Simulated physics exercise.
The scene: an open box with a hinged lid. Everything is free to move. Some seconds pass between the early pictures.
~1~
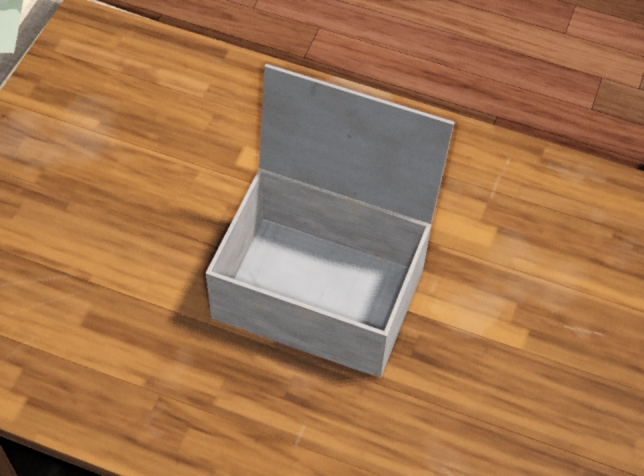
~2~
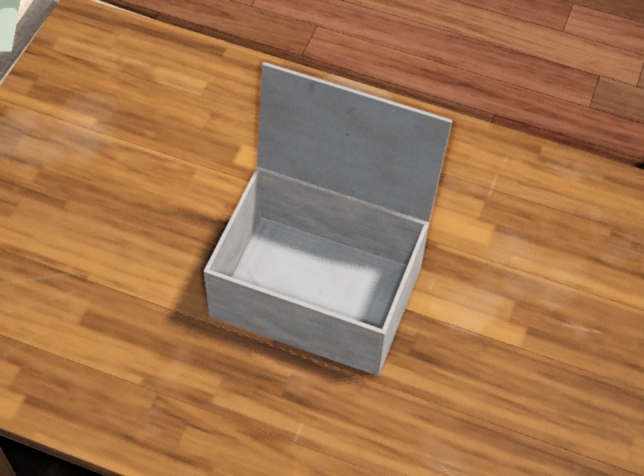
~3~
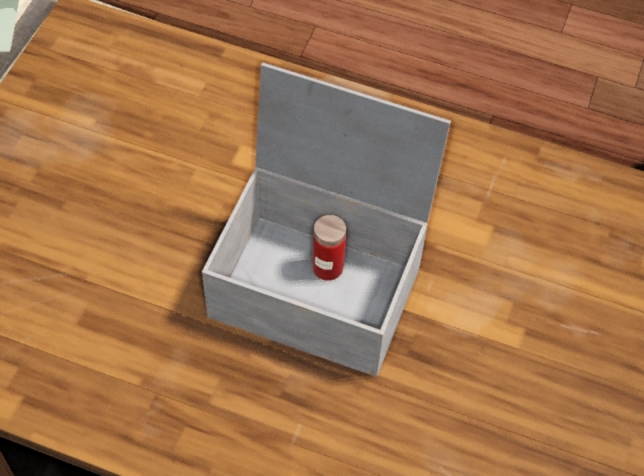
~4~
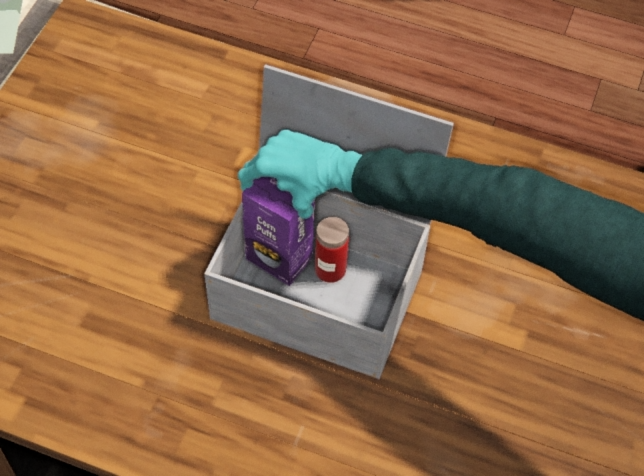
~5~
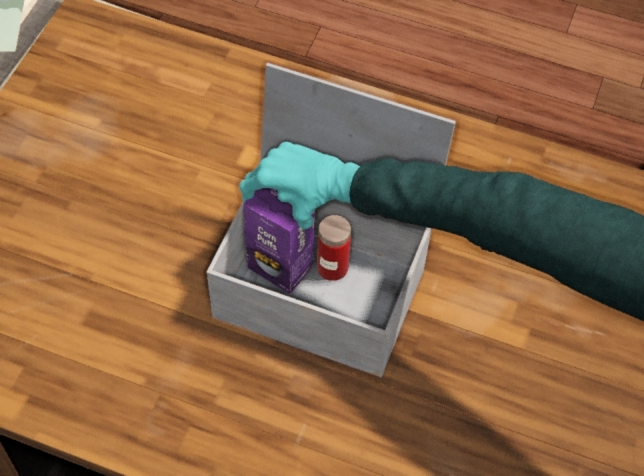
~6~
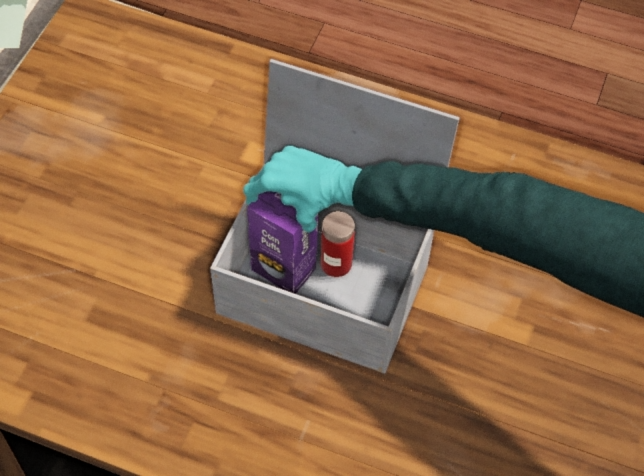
A gloved hand lowering a purple carton into an open grey box beside a red shaker that appeared inside it earlier.
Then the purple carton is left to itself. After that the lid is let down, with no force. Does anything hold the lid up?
Here the lid stays ajar.
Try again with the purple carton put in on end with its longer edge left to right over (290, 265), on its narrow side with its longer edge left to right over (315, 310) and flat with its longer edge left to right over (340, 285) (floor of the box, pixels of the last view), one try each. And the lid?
First try: It stays ajar; second try: It shuts flat; third try: It closes.
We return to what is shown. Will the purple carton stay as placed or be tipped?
The purple carton keeps its pose.
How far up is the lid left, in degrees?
About 45°.
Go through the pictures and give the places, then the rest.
The last thing is not in view yet, in the first picture.
The last thing is not in view yet, in the second picture.
The last thing is not in view yet; red shaker (329, 248), in the third picture.
Still above its spot; purple carton (279, 227); red shaker (332, 250), in the fourth picture.
Still above its spot; purple carton (279, 236); red shaker (334, 248), in the fifth picture.
In place under the hand; purple carton (283, 239); red shaker (337, 245), in the sixth picture.
Then, 1.10 s later than the last frame, lid starting down.
Then, 1.40 s later than the last frame, lid 72° above the rim.
Then, 1.70 s later than the last frame, lid 53° above the rim.
When it is over, lid 45° above the rim; both as before. End places, in pixels of the last picture, purple carton near (283, 239).
